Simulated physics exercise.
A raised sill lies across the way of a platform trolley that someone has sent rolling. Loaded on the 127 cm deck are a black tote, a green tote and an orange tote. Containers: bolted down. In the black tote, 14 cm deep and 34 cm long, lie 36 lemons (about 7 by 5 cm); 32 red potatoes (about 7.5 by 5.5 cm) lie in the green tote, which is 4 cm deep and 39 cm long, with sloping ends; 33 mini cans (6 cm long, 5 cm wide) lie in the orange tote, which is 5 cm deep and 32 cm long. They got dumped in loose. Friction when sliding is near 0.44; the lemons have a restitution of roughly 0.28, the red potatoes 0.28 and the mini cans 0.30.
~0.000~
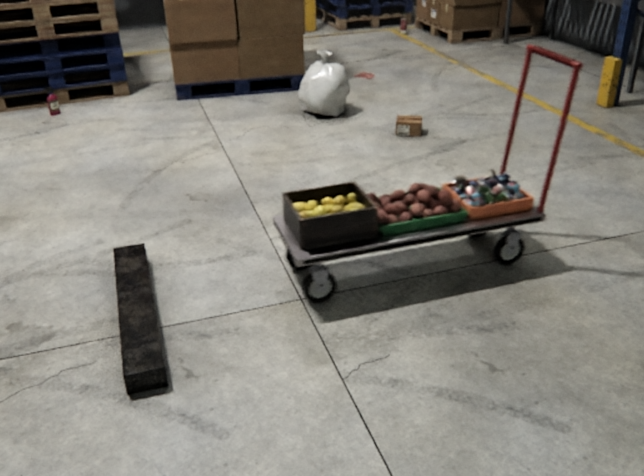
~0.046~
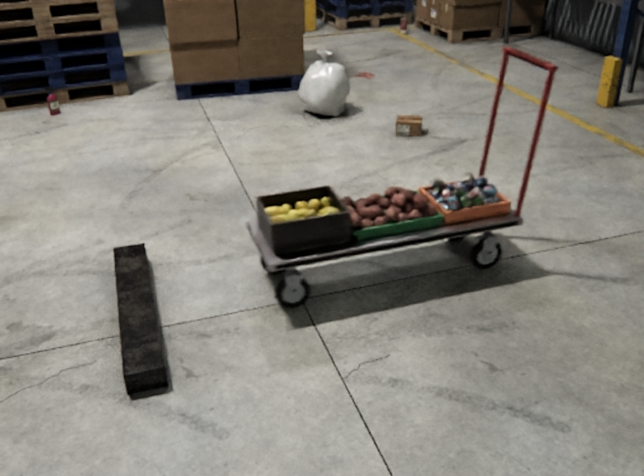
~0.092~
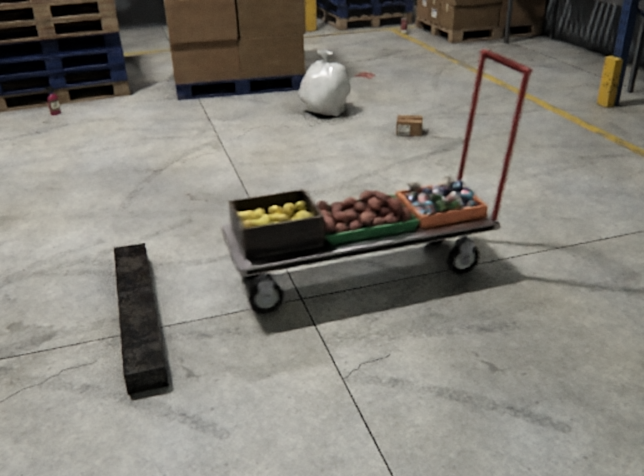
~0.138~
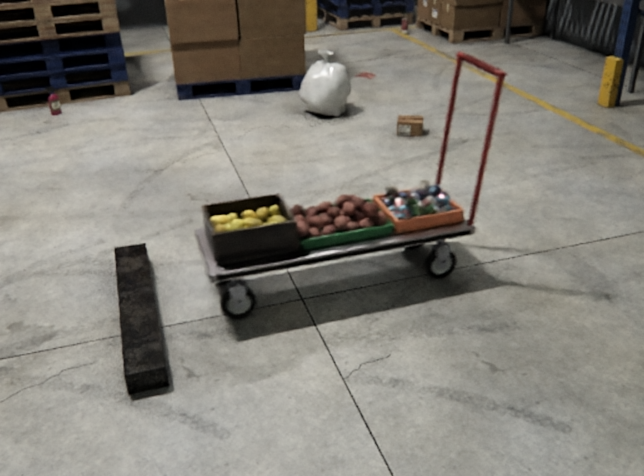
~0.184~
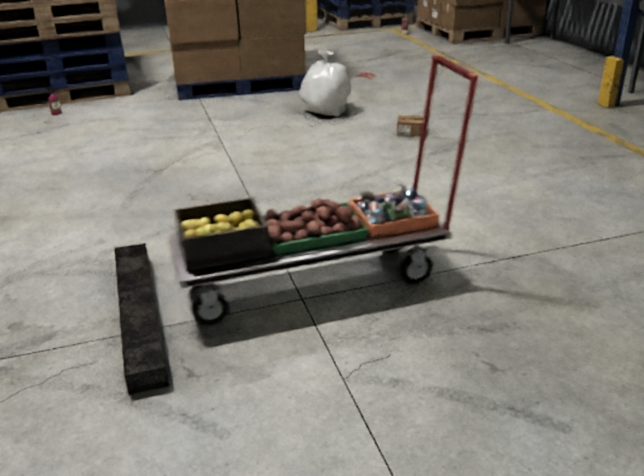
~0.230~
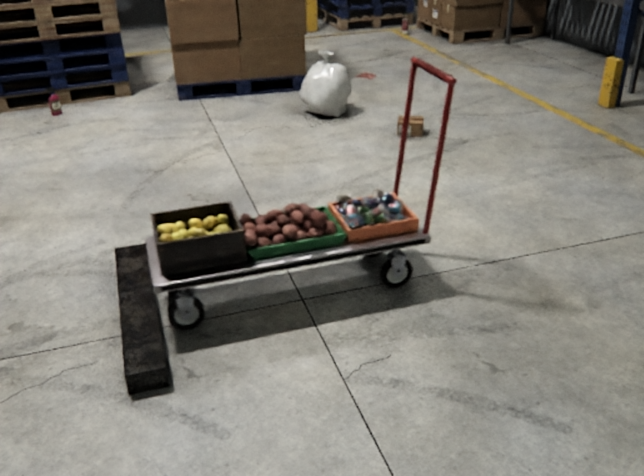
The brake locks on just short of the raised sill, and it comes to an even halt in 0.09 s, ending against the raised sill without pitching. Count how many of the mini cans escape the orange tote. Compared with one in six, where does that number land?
My money is on the escaped share going north of a sixth.
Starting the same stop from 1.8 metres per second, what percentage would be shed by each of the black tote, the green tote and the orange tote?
Black tote 0 %, green tote 10 %, orange tote 30 %.
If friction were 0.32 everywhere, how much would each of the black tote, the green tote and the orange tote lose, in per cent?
You'd see black tote shed 0 percent, green tote shed 20 percent, and orange tote shed 40 percent.
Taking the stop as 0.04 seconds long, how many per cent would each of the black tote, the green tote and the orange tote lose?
That way you'd get black tote at 0, green tote at 20, and orange tote at 50 percent.
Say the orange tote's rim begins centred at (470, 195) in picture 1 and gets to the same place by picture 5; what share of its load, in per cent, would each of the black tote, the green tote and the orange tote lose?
That would give black tote 0 %, green tote 10 % and orange tote 40 %.
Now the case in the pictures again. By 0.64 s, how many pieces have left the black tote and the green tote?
Estimate at that time - black tote 0, green tote 3, give or take.
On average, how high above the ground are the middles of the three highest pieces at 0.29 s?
Their middles sit some 44 cm up.
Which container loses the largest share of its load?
The orange tote.
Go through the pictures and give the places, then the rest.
In the first frame (places track the rim corner closest to us here), orange tote (473, 208); black tote (302, 219); 67 cm to go; all still inside.
The second frame shows orange tote (448, 212); black tote (274, 224); 54 cm to go.
The third frame shows orange tote (424, 216); black tote (245, 229); 41 cm to go.
The fourth frame shows orange tote (399, 221); black tote (216, 234); 28 cm to go.
The fifth frame shows orange tote (373, 225); black tote (185, 239); 15 cm to go.
The sixth frame shows orange tote (351, 229); black tote (159, 244); stopping; all still inside.
After 0.29 s, the black tote has all 36, the green tote has all 32 and the orange tote is down by 2 of 33.
After 0.41 s, the black tote has all 36, the green tote is down by 1 of 32 and the orange tote is down by 8 of 33.
After 0.64 s, the black tote has all 36, the green tote is down by 3 of 32 and the orange tote is down by 10 of 33.
Final count (at 1.15 s), the black tote has all 36, the green tote is down by 4 of 32 and the orange tote is down by 11 of 33. Asked share, 11 of 33, 33 per cent.
